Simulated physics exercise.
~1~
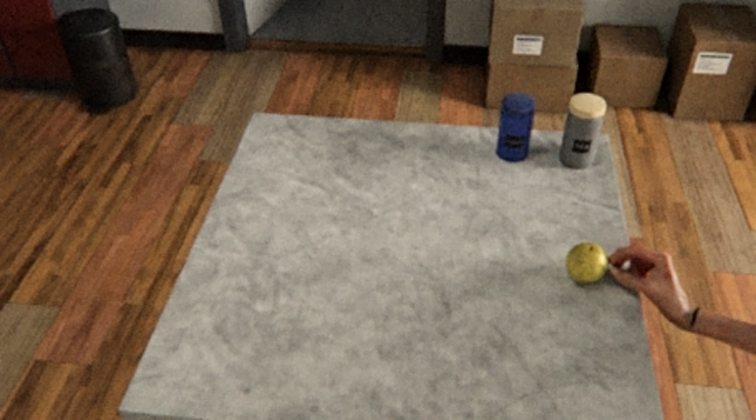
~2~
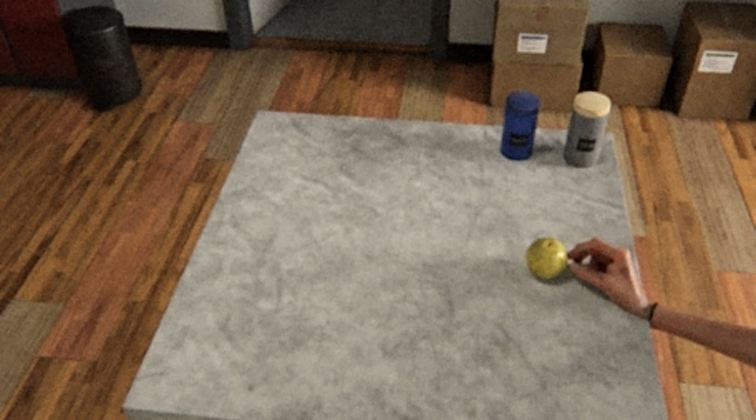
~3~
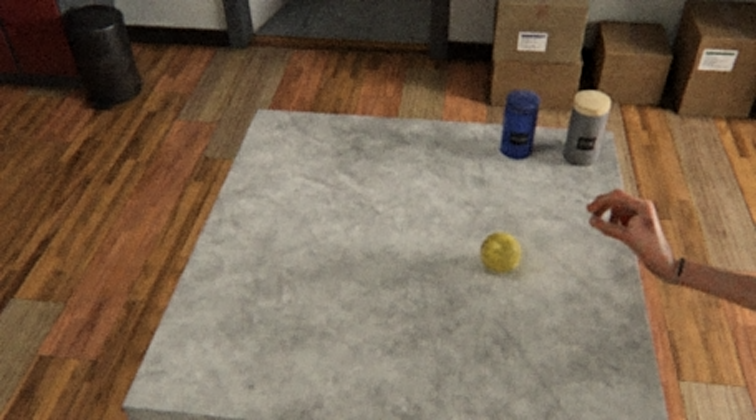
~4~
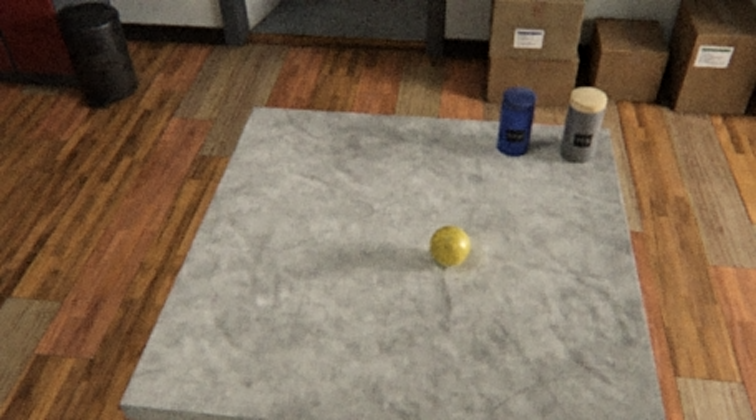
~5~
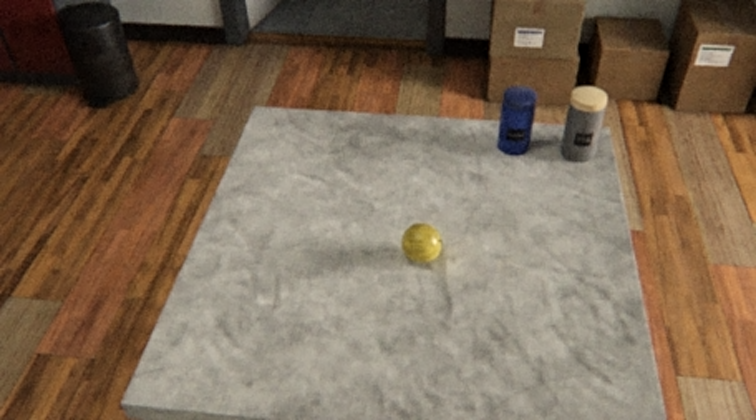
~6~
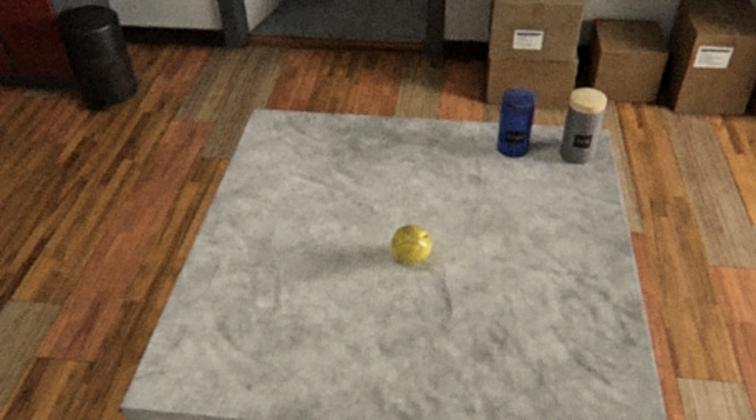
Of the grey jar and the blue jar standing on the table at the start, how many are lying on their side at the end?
None of them are lying on their side at the end. Both the grey jar and the blue jar are still upright near the far right corner of the table.
On a grey table in a room with a wooden floor, a hand pushes a yellow apple leftward from the right side, then lets go and withdraws. The apple keeps moving left, slows, and ends near the middle of the table, while the blue and grey jars stay standing.
